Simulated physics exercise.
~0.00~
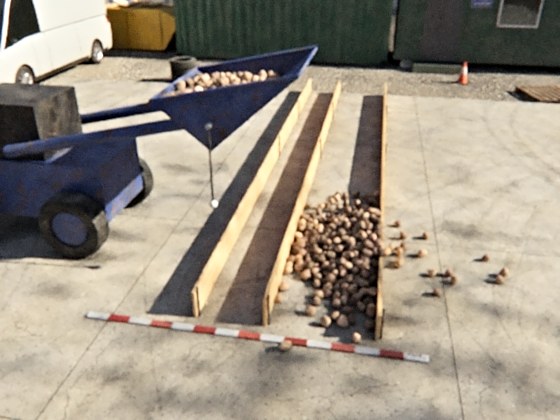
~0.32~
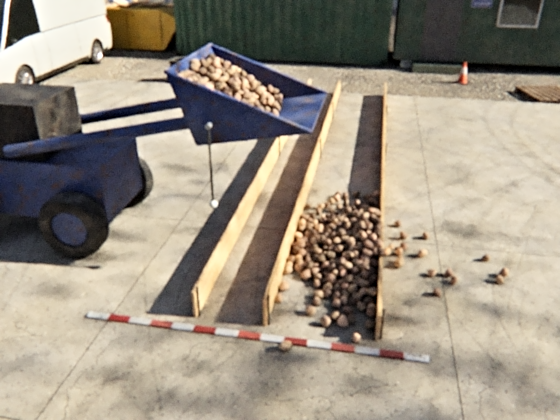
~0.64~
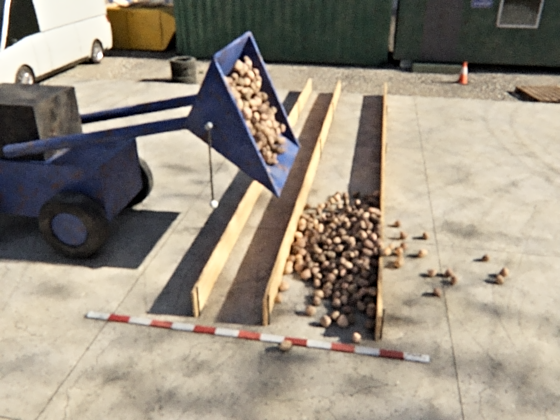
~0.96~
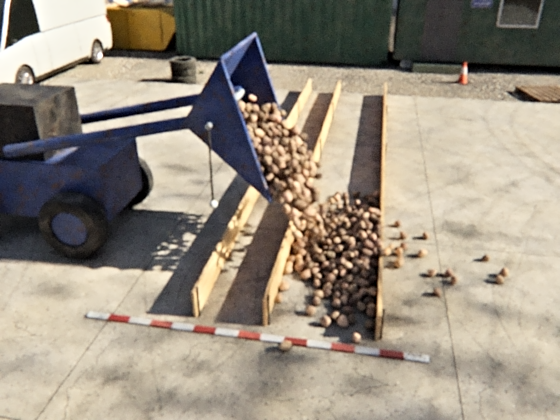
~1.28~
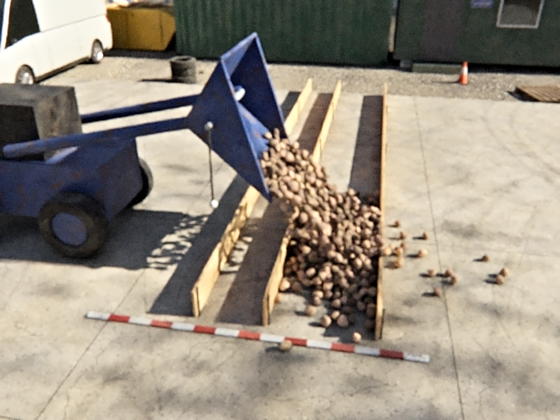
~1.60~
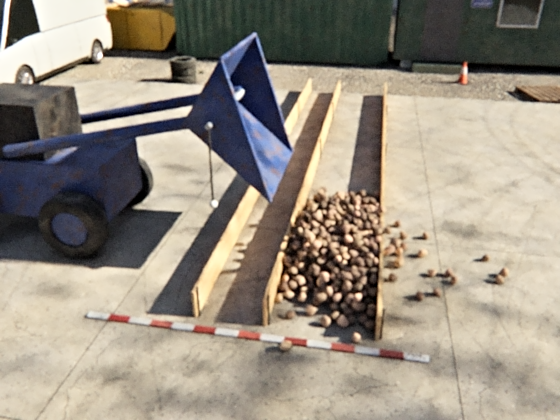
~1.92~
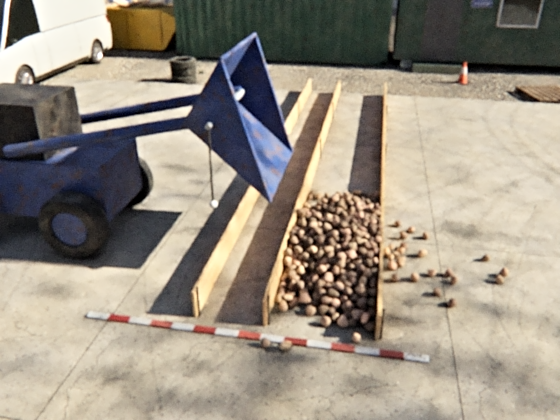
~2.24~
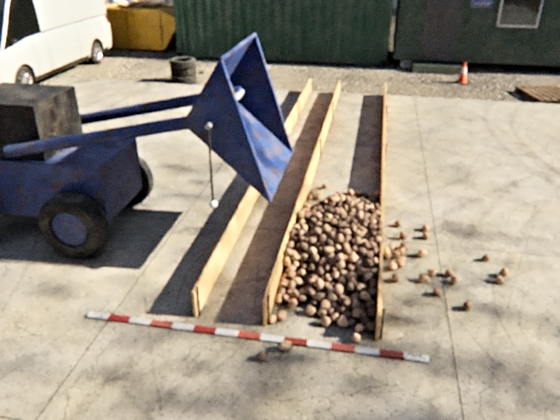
The footage shows a blue loader tipping its raised bucket of brown stones to the right, pouring them over a board onto the pile in the far bay, until the bucket hangs empty and still, with a few stones scattered beyond the last board.
